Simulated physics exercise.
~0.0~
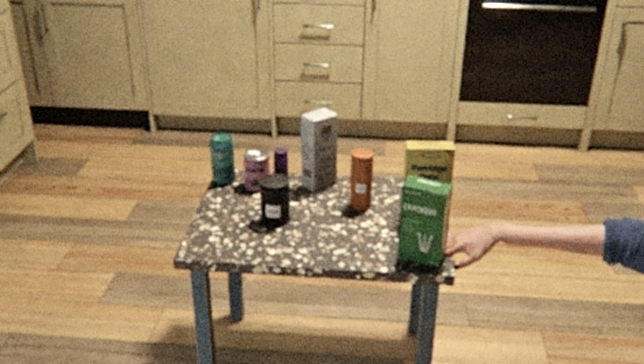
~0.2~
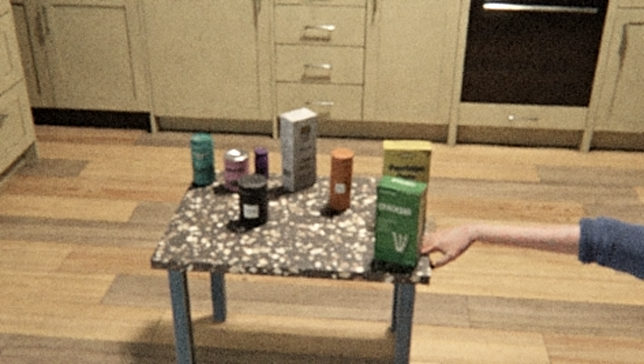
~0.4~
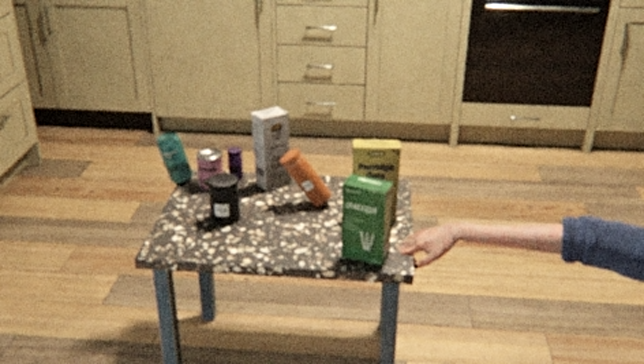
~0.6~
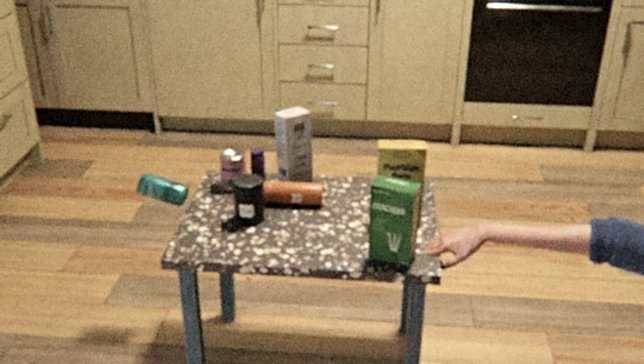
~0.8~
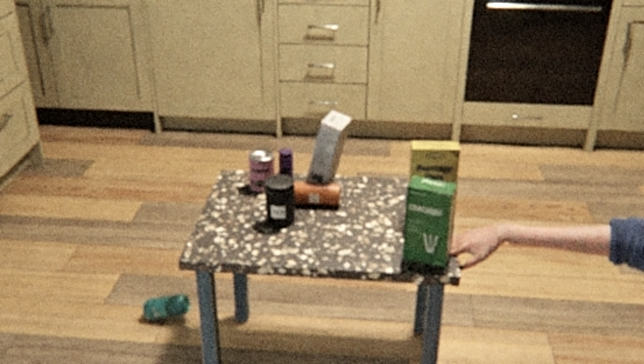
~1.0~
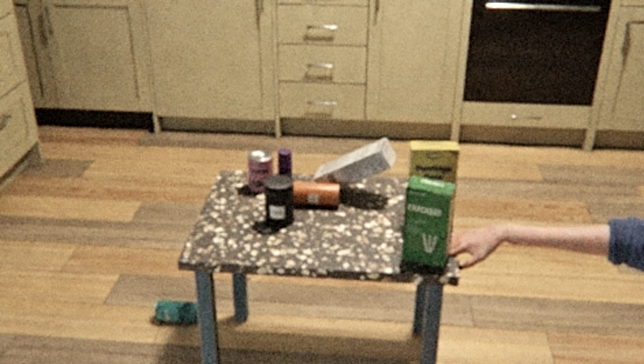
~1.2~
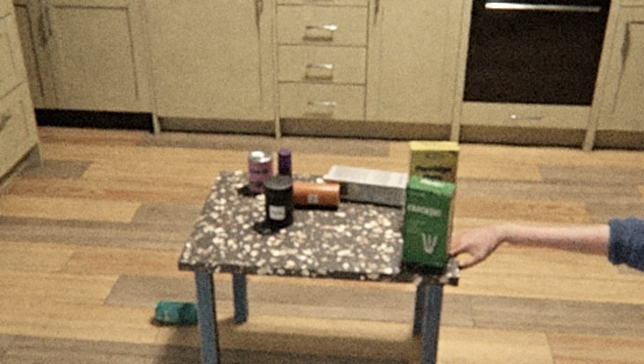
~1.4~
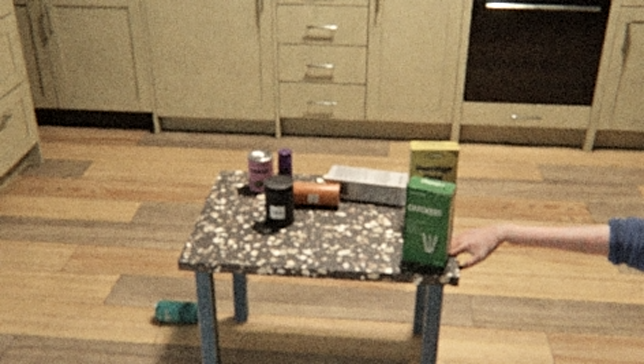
A table is pulled left and back right, toppling an orange jar, turquoise can and white carton.
